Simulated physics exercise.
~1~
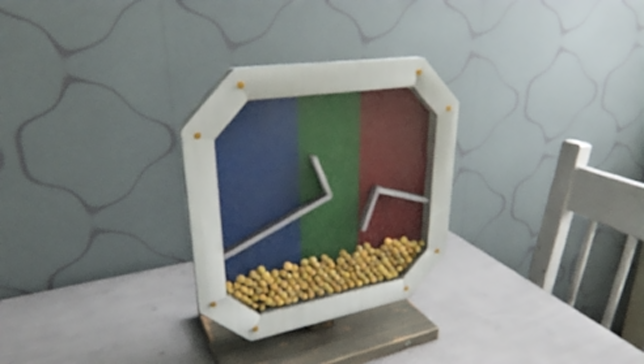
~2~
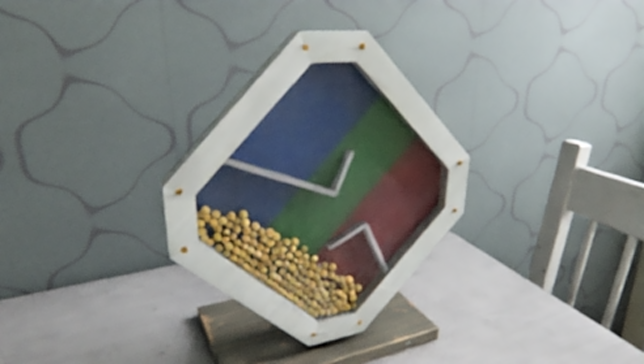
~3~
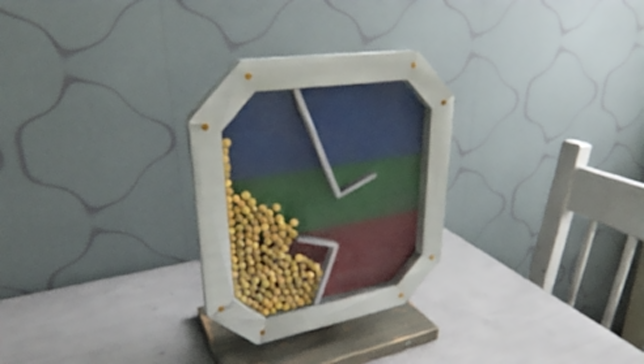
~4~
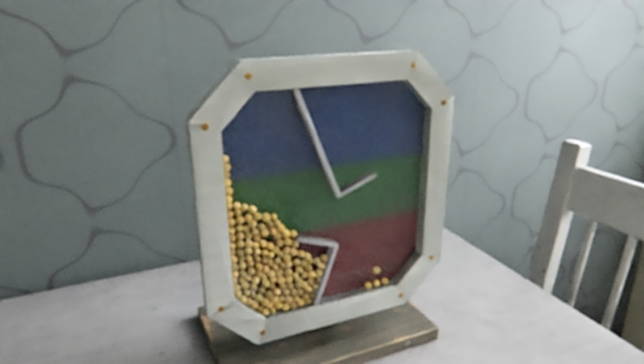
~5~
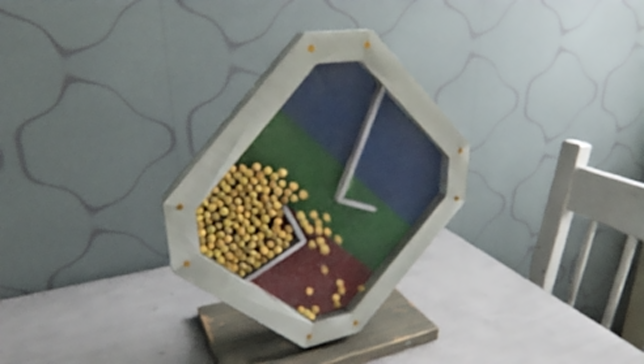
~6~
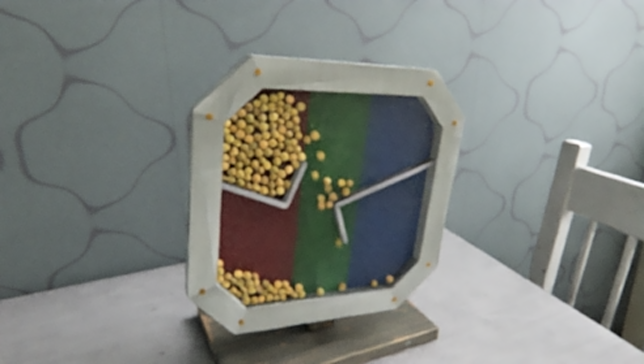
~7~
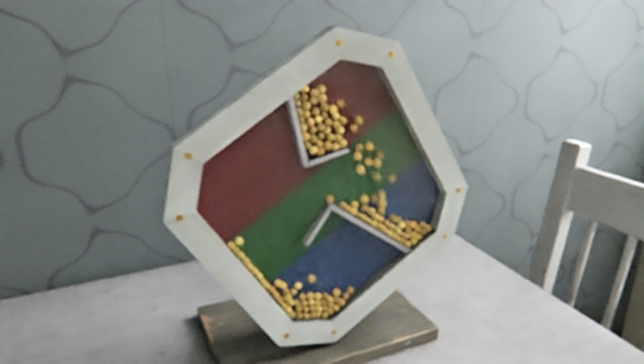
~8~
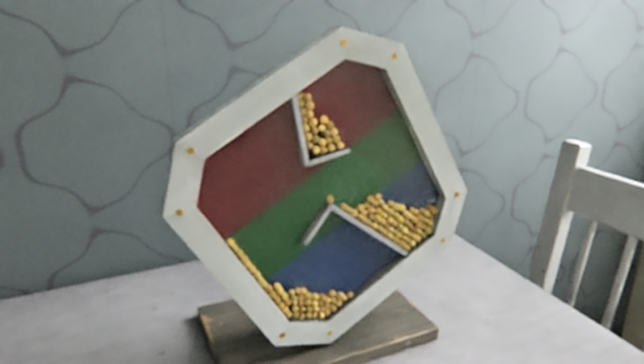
White-framed clear-fronted case turning clockwise in two stages, chickpeas sliding left and tumbling over bent strips, most settling across the blue stripe.
